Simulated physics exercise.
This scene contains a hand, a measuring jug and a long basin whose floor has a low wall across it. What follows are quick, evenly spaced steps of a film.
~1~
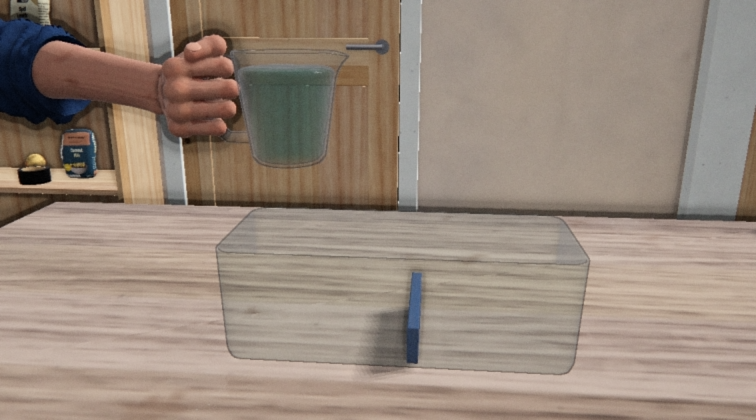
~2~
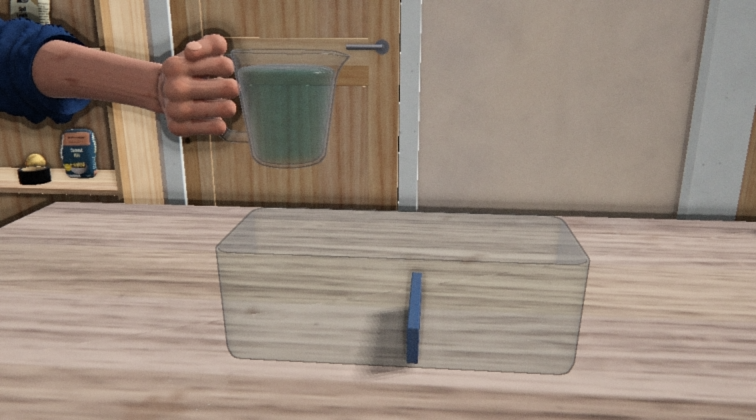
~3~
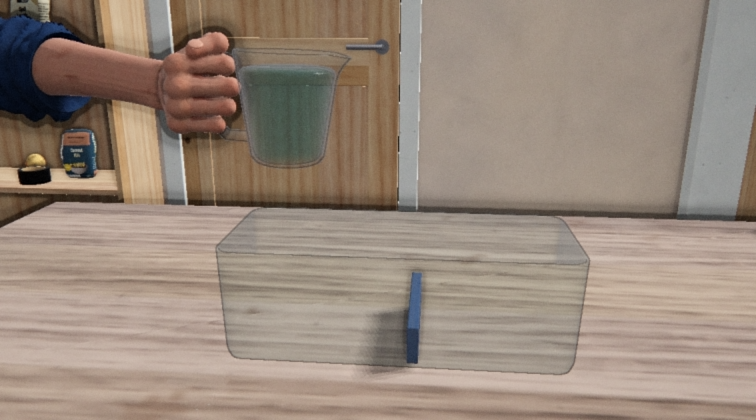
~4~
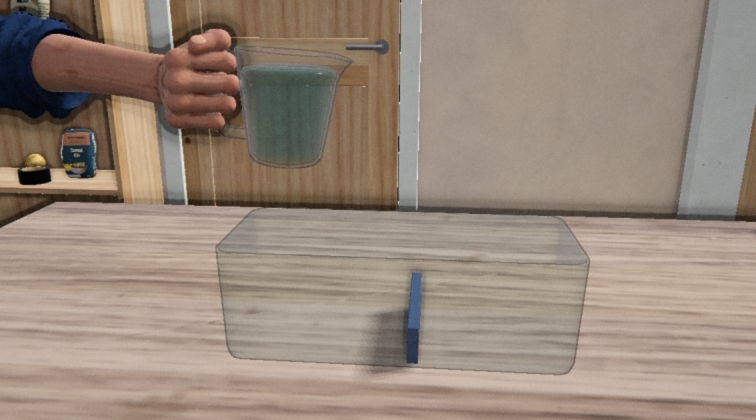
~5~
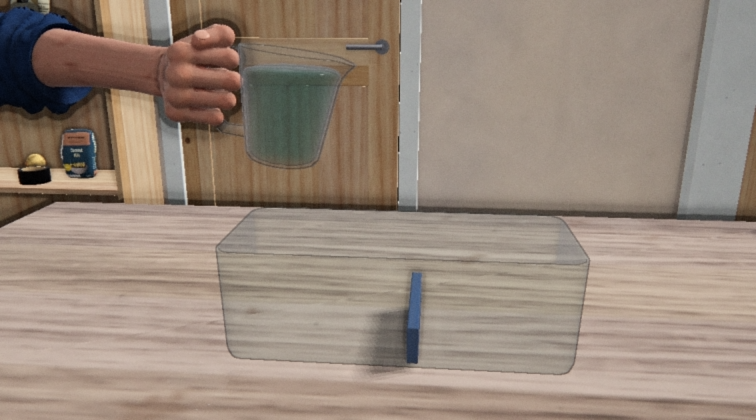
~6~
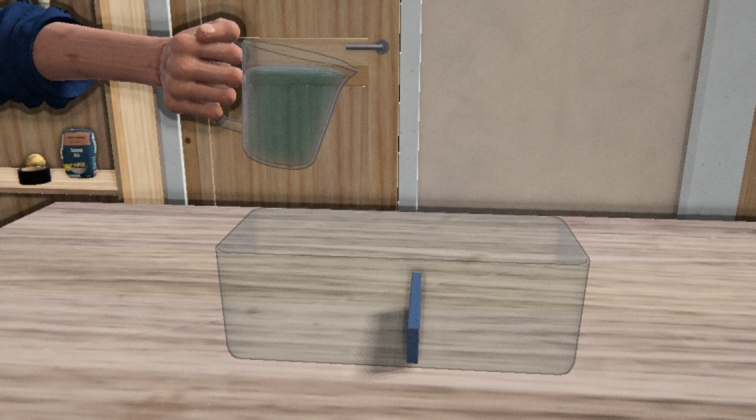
A hand held a clear measuring jug of green liquid above a long see-through basin with a low blue wall inside, then slowly tilted the jug slightly to the right.
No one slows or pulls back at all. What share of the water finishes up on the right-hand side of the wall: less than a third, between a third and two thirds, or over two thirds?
Between a third and two thirds.
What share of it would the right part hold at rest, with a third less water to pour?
Some 15 parts in a hundred.
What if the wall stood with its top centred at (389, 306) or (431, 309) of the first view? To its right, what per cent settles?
About 80 % and 25 %.
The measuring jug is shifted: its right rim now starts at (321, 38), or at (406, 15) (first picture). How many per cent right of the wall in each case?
About 10 % the first time, about 90 % the second.
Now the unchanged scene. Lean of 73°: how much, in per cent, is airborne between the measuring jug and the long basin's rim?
Close to 20 in a hundred.
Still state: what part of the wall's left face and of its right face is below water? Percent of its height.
Roughly 20 left of the wall, roughly 30 right of it.
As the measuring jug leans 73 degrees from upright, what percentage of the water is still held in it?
Near 70 in a hundred still remains.
A moment on, the measuring jug is tipped part way and 69 per cent is still to pour, 2 is left of the wall and 8 right of it.
Next, the measuring jug is tipped right over and 11 per cent is still to pour, 33 is left of the wall and 43 right of it.
Then the measuring jug is tipped right over and 0 per cent is still to pour, 54 is left of the wall and 45 right of it.
Later the measuring jug is tipped right over and 0 per cent is still to pour, 54 is left of the wall and 45 right of it.
Finally, 54 per cent lies left of the wall, 45 right of it and 1 outside.
